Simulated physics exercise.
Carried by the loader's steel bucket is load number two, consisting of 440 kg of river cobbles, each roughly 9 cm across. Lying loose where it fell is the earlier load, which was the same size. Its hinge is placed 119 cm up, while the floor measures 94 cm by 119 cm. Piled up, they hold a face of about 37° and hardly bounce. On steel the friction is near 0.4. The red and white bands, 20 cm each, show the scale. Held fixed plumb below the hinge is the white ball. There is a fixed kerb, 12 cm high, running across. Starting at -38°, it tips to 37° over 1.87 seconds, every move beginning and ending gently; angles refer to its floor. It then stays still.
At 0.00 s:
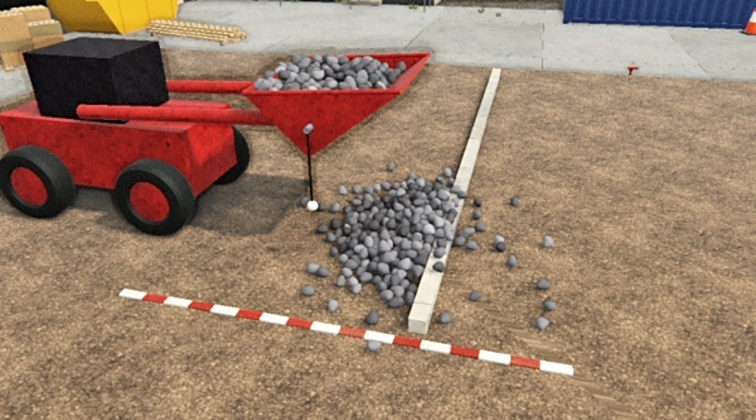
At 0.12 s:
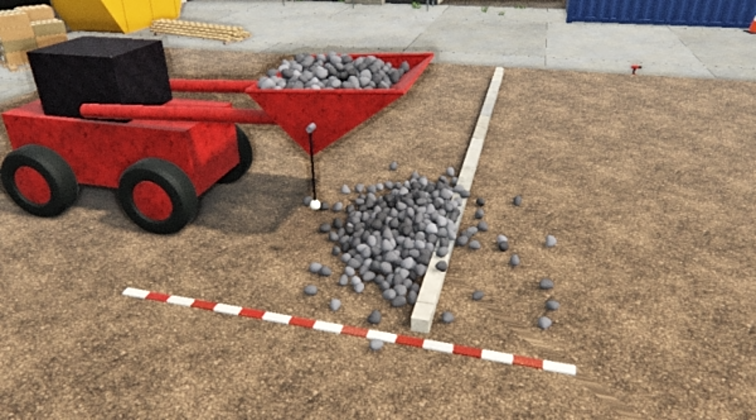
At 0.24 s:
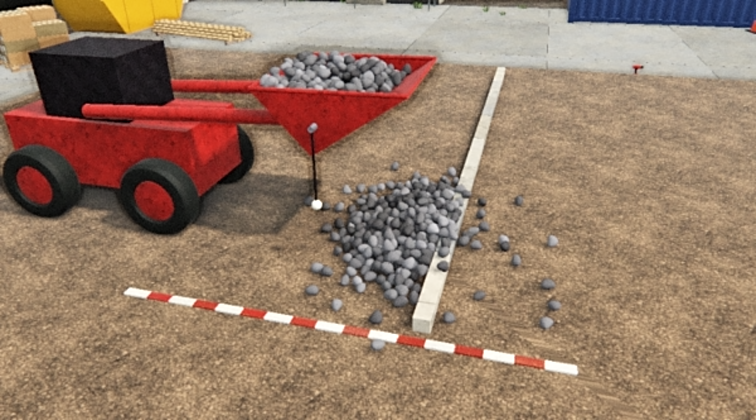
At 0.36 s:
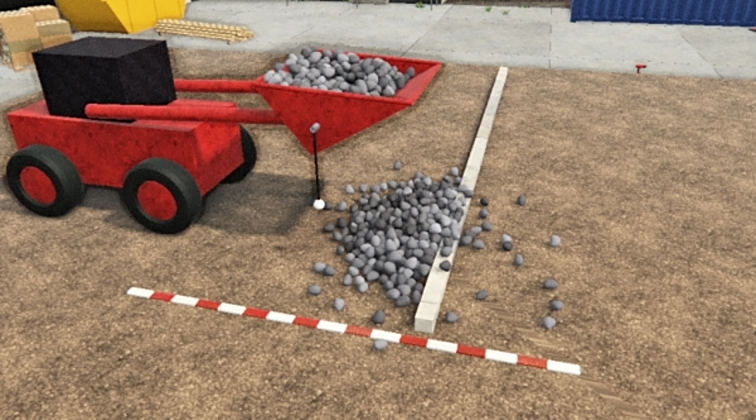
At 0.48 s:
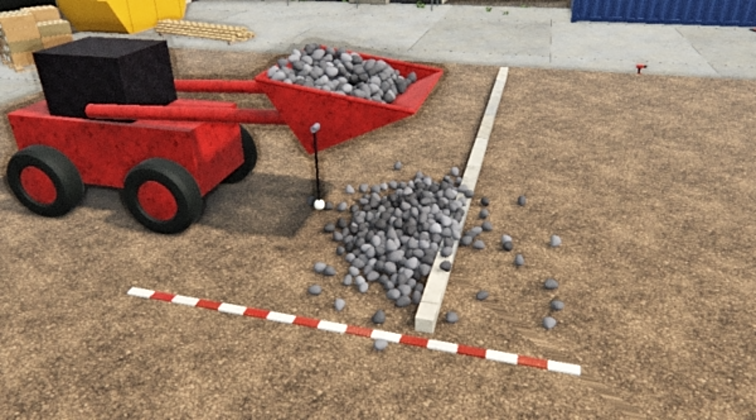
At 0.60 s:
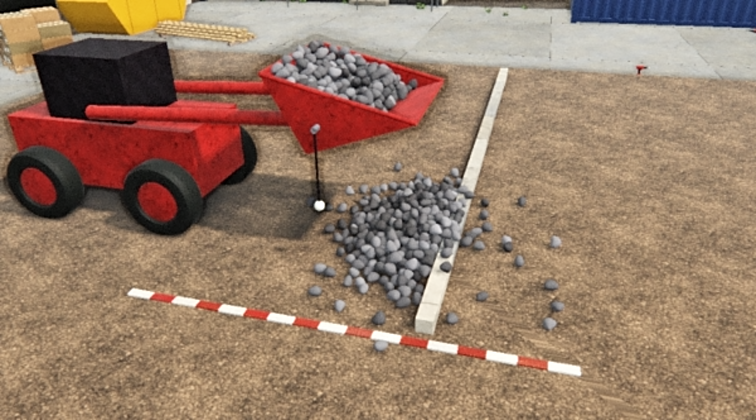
The clip opens on a red wheeled loader at left, its raised bucket full of grey stones, beside a loose pile of similar stones lying against a pale kerb. The view shifts very slightly, then the bucket gradually tilts forward, its front edge lowering while the heaped stones stay inside.
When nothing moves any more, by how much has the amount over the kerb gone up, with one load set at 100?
It has gone up by about 51 per cent of a load.
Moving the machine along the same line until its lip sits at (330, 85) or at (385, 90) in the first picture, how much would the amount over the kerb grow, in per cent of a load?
Some 5 percent first and 35 percent second.
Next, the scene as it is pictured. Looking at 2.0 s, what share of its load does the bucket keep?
About 35 percent is still in there.
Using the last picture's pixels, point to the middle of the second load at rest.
Roughly at (456, 226) in the last picture.
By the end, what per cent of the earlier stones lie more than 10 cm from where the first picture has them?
I'd put it at about 10 per cent.
After 1.4 s the floor is at 25°; in per cent of one load, 98 in the bucket, 98 on this side of the kerb, 4 over the kerb; the foremost stones are at (532, 260).
After 2.0 s the floor is at 37°; in per cent of one load, 34 in the bucket, 151 on this side of the kerb, 15 over the kerb; the foremost stones are at (532, 260).
After 2.3 s the floor is at 37°; in per cent of one load, 4 in the bucket, 157 on this side of the kerb, 39 over the kerb; the foremost stones are at (552, 268).
After 5.1 s the floor is at 37°; in per cent of one load, 0 in the bucket, 145 on this side of the kerb, 55 over the kerb; the foremost stones are at (599, 247). Net gain over the kerb, 51.
